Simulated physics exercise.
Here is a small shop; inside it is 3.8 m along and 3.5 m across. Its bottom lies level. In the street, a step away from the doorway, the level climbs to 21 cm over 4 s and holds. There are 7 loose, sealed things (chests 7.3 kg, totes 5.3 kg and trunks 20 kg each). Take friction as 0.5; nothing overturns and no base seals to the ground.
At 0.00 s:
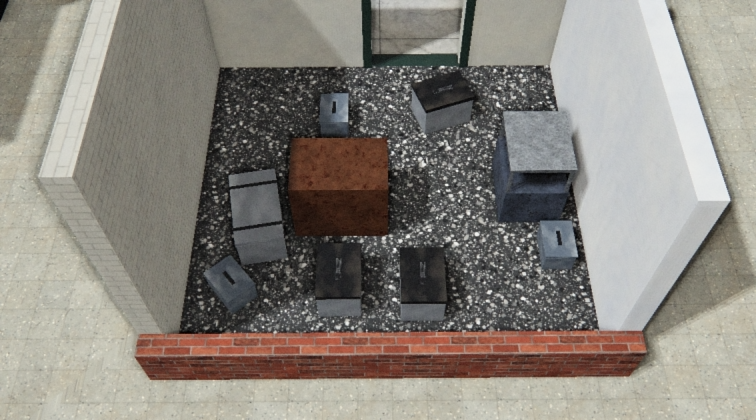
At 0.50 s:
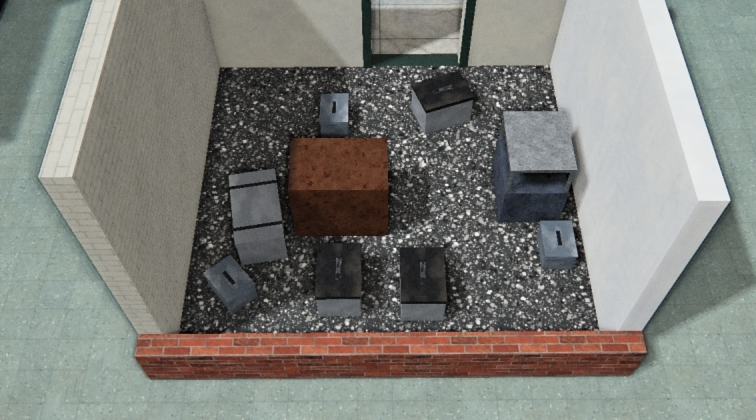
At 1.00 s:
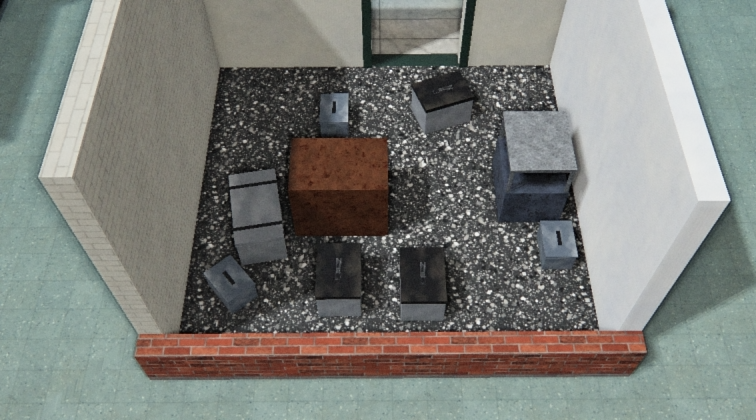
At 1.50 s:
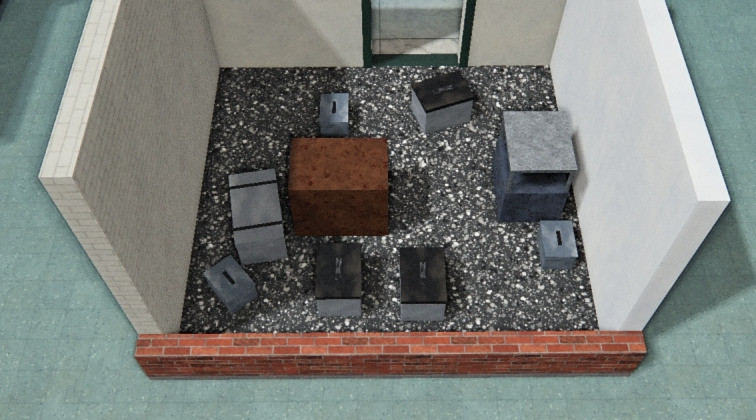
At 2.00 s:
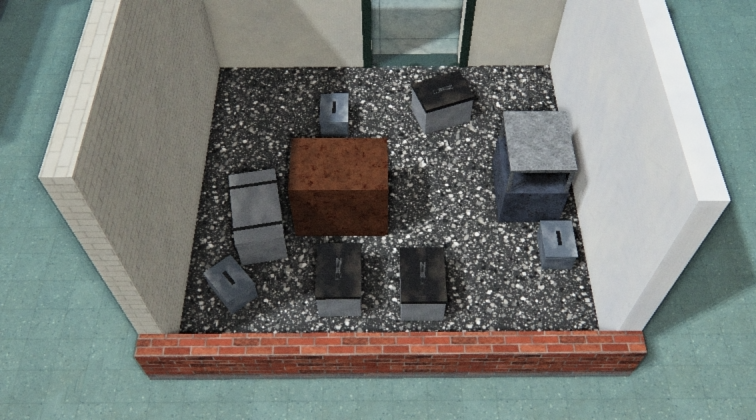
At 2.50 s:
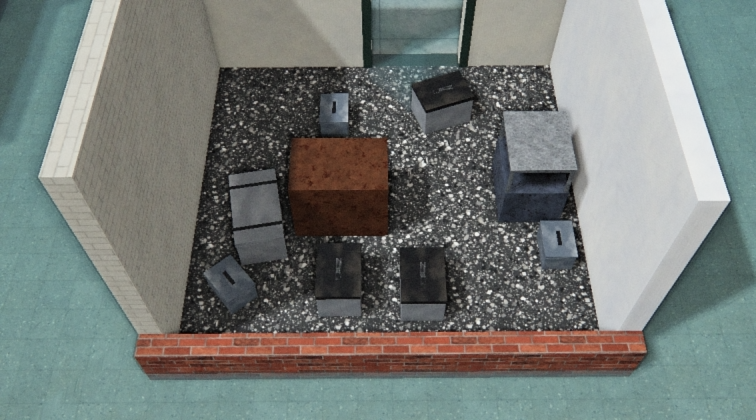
Greenish water covering the pavement around a small open-topped shop, then reaching in at the doorway, while the boxes inside stay still.
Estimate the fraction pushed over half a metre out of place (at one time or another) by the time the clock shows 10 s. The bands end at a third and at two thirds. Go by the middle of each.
It is one to two thirds.
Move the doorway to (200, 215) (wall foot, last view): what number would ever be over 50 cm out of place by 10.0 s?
Then 5.
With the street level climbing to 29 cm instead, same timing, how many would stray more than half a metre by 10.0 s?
In that case 6 of them.
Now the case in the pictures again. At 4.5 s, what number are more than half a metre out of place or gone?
I count 1.
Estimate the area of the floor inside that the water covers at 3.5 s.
About 2.5 m2.
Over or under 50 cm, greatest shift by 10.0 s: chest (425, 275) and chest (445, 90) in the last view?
In turn: Over, more.
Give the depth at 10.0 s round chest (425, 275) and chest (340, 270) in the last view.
Roughly 10 and 8 cm.
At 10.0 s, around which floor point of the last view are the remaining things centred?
At about (340, 241).
After 3.5 s 0 of 7 are over 50 cm from their spots; 0 afloat.
After 4.5 s 1 of 7 are over 50 cm from their spots; 0 afloat.
After 7.0 s 1 of 7 are over 50 cm from their spots; 2 afloat.
After 10.0 s 4 of 7 are over 50 cm from their spots, and 4 have been at some point; 7 afloat.
